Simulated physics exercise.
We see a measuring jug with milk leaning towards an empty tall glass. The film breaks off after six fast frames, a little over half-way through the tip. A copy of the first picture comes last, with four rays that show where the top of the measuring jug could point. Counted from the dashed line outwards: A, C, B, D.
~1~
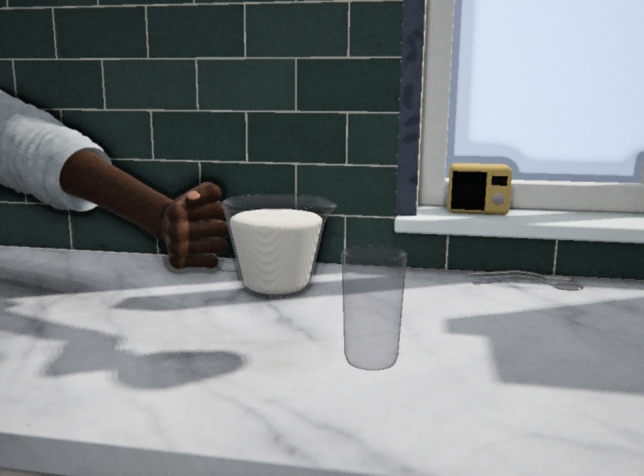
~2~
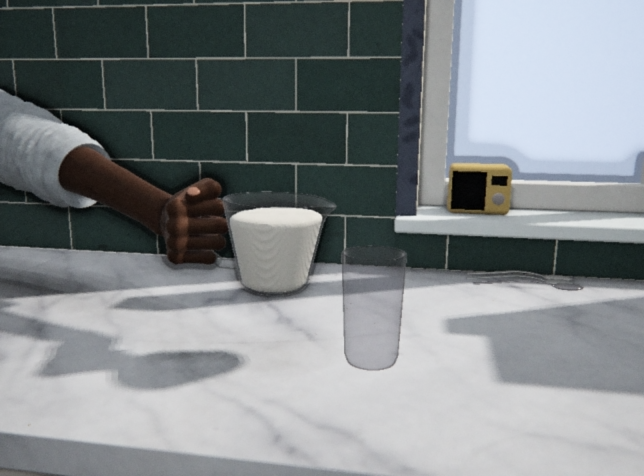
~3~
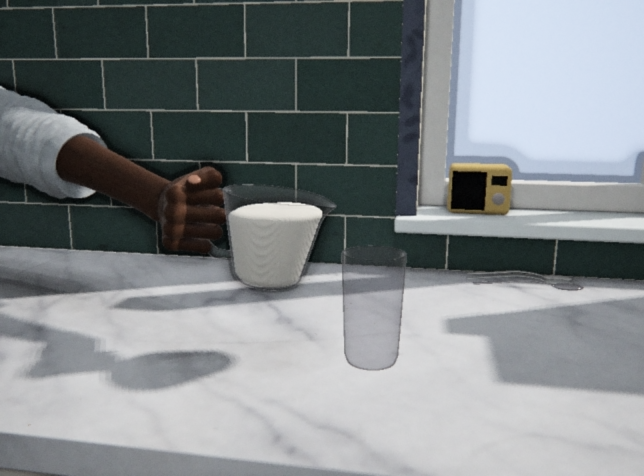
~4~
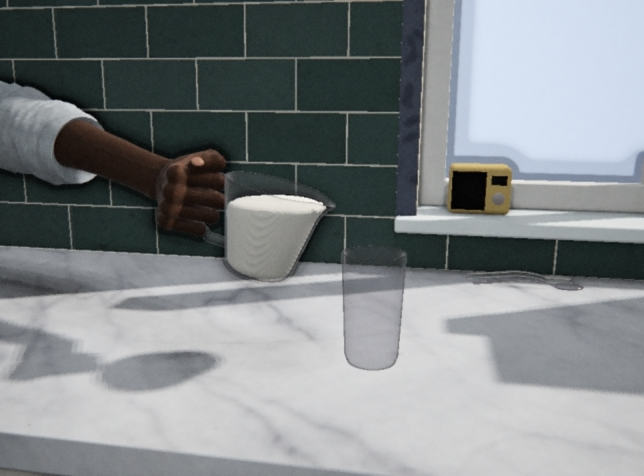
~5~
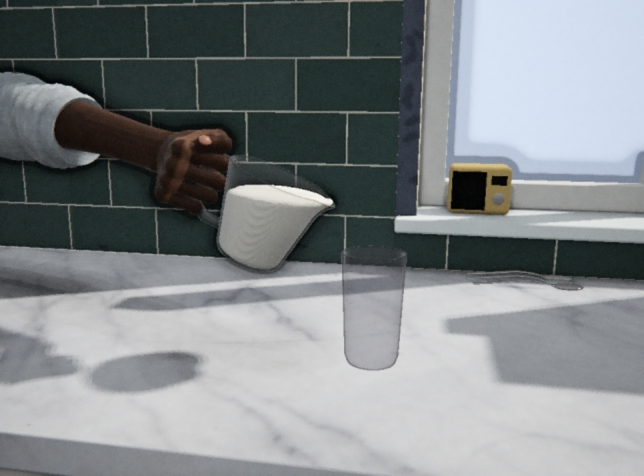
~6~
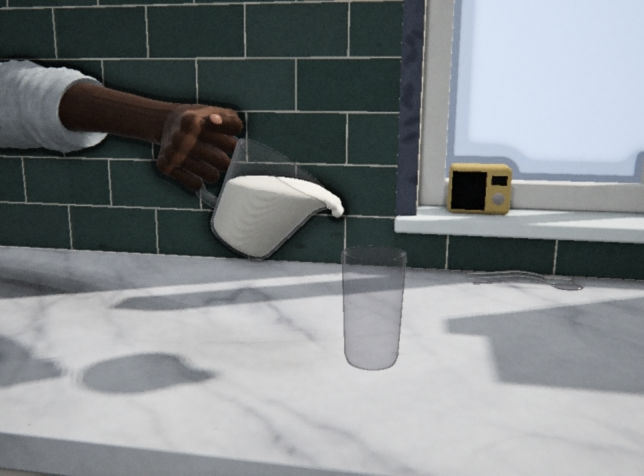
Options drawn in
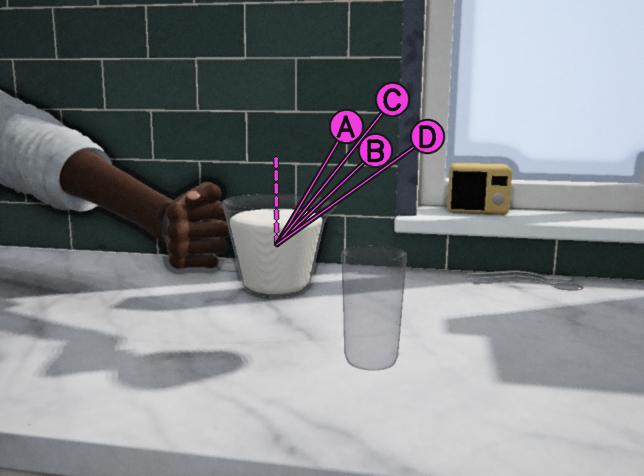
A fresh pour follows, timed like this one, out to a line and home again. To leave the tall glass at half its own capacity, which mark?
Line B does it best.
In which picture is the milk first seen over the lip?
Picture 6.
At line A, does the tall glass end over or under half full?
Under.
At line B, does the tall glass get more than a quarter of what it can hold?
Yes.
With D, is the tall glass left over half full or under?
Over half.
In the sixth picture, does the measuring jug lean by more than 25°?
Yes, it does.
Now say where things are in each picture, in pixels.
Upright, lip at (335, 206); rim of the tall glass round (374, 253); nothing has left yet.
Upright, lip at (335, 206); nothing has left yet.
Tipped about 7°, lip at (334, 206); nothing has left yet.
Tipped about 14°, lip at (334, 206); nothing has left yet.
Tipped about 23°, lip at (333, 206); nothing has left yet.
Tipped about 33°, lip at (333, 206); milk is over the lip, down to (337, 214).
On the marked copy, A at (338, 141); B at (363, 162); C at (382, 113); D at (413, 147).
If A is chosen, the tall glass ends with about 18 % of what it can hold.
If B is chosen, the tall glass ends with about 49 % of what it can hold.
If C is chosen, the tall glass ends with about 32 % of what it can hold.
If D is chosen, the tall glass ends with about 67 % of what it can hold.
